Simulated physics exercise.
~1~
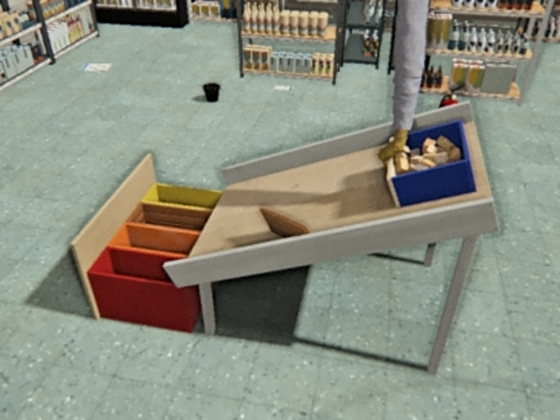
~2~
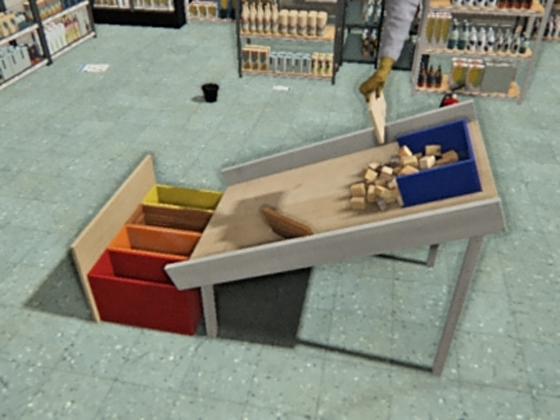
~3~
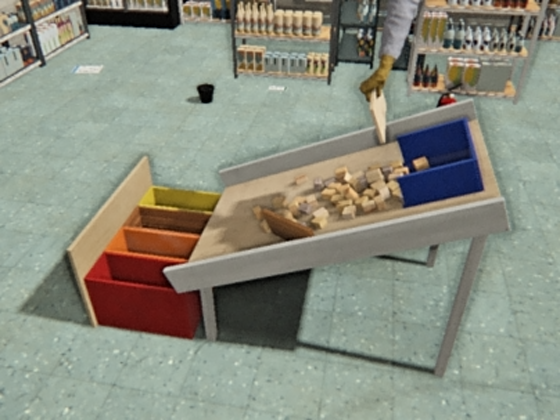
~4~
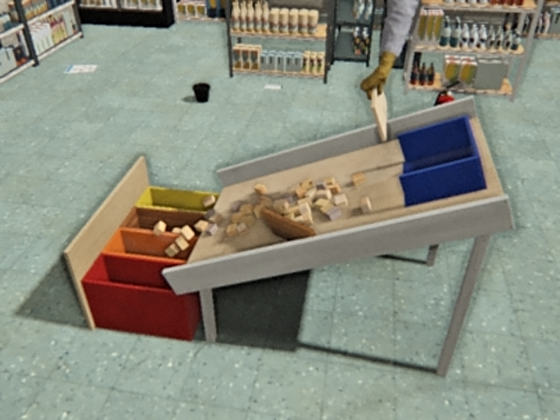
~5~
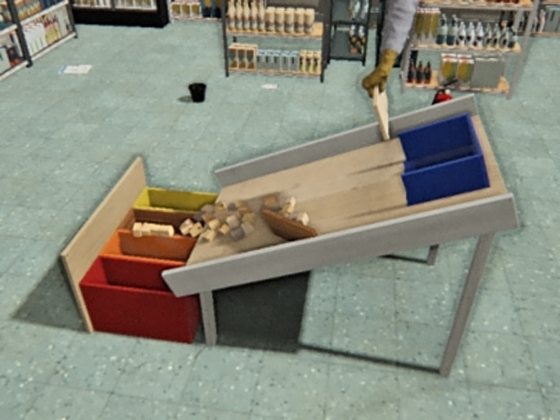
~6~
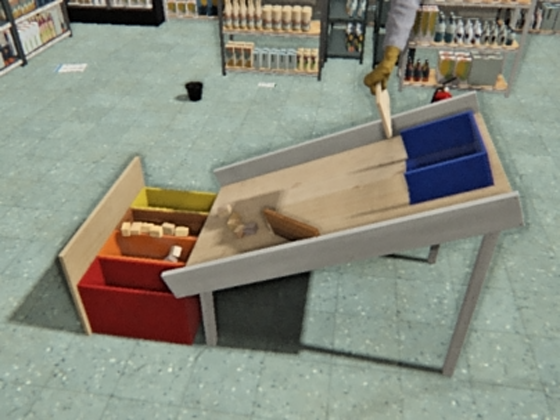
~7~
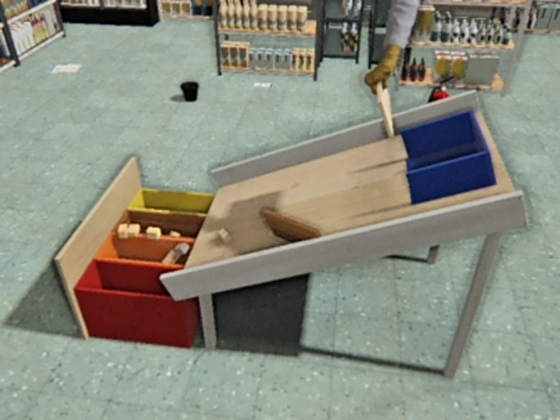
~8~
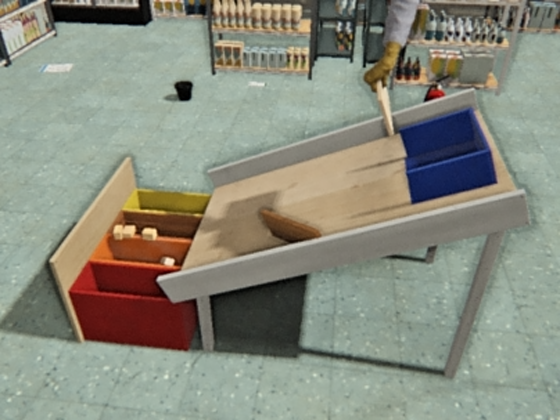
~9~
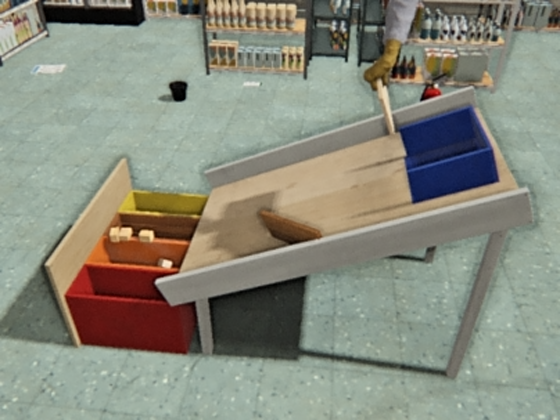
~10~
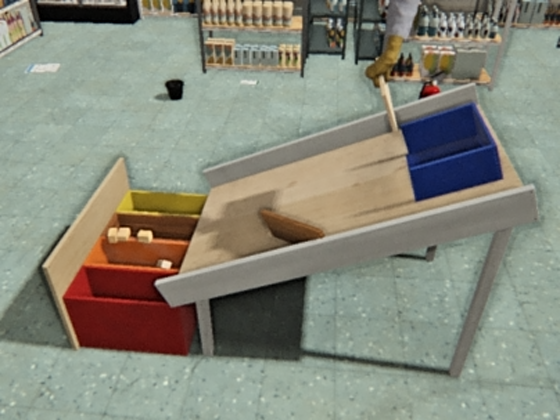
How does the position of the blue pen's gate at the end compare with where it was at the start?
At the start the gate was down at the front of the blue pen, holding the blocks in. By the end it was raised above the ramp, still held up by the gloved hand.
Wooden blocks spilled from a blue pen as a gloved hand pulled its gate up, slid down the sloping table past an angled board, and dropped into the bins below, leaving the ramp clear and blocks showing in the orange and wooden ones.
